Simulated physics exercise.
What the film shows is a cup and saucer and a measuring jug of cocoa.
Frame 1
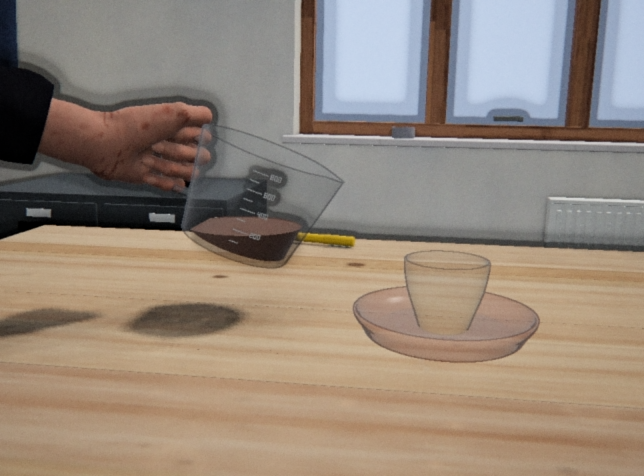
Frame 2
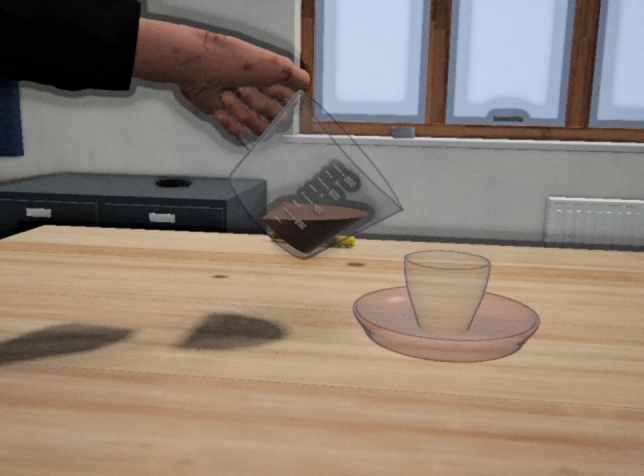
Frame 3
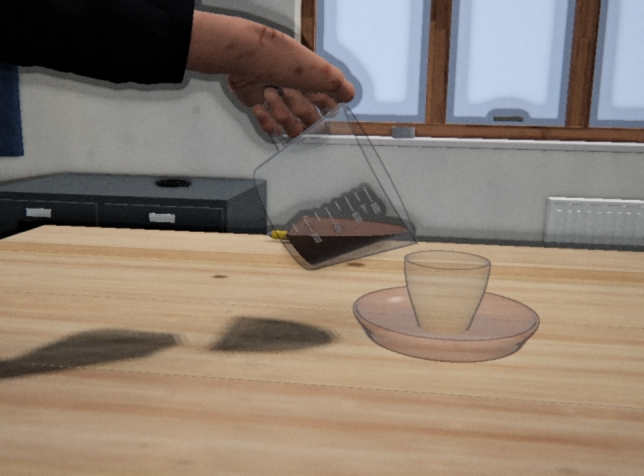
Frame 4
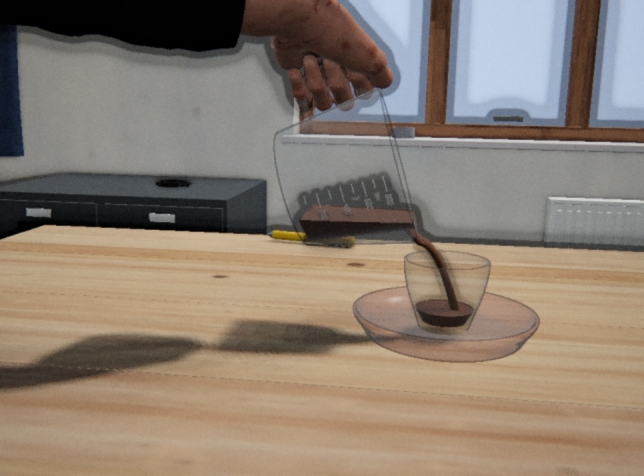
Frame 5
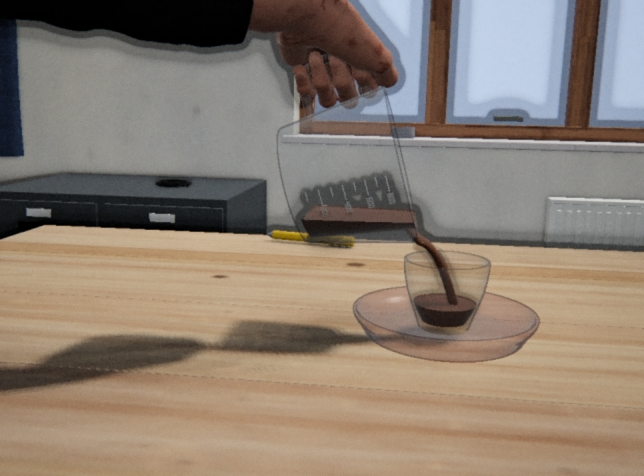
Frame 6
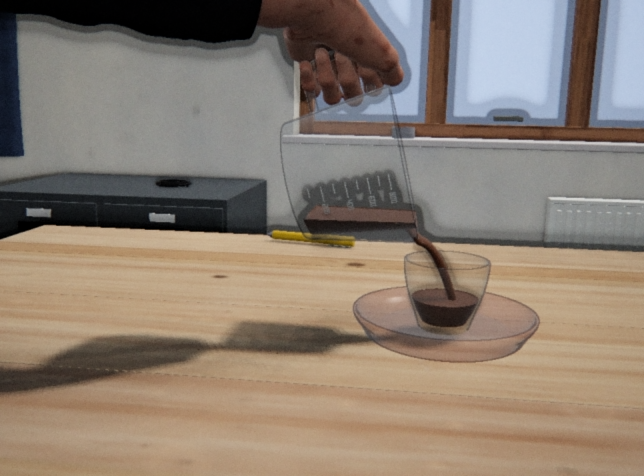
To begin with, a hand holds a tilted clear measuring jug of brown cocoa above a wooden table, left of an empty cup on a saucer. The hand moves the jug right, tipping it further, then a thin brown stream pours into the cup, and the level inside slowly rises.
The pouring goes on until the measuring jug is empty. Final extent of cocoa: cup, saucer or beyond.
I expect it will not spill at all.
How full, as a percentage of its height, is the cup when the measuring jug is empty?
Roughly 70 in a hundred.
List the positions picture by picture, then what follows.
In the first picture, the measuring jug is on its way; measuring jug (253, 194) tipped 20° with all of its load; cup (445, 290) empty; saucer (449, 348) dry.
In the second picture, the cocoa nears the lip; measuring jug (311, 179) tipped 45° with all of its load; cup (445, 290) empty.
In the third picture, the cocoa nears the lip; measuring jug (335, 192) tipped 60° with all of its load; cup (445, 290) empty.
In the fourth picture, pouring; measuring jug (349, 174) tipped 75° with about three quarters of its load; cup about a quarter full, surface at (444, 309).
In the fifth picture, pouring; measuring jug (351, 172) tipped 75° with about three quarters of its load; cup (445, 290) about a quarter full.
In the sixth picture, pouring; measuring jug (354, 170) tipped 75° with about two thirds of its load; cup about a third full, surface at (445, 298); saucer (449, 348) dry.
A moment on, the cup is about half full; the saucer is dry.
Further on, the cup is about two thirds full; the saucer is dry.
When it is over, the cup is about two thirds full; the saucer is dry.
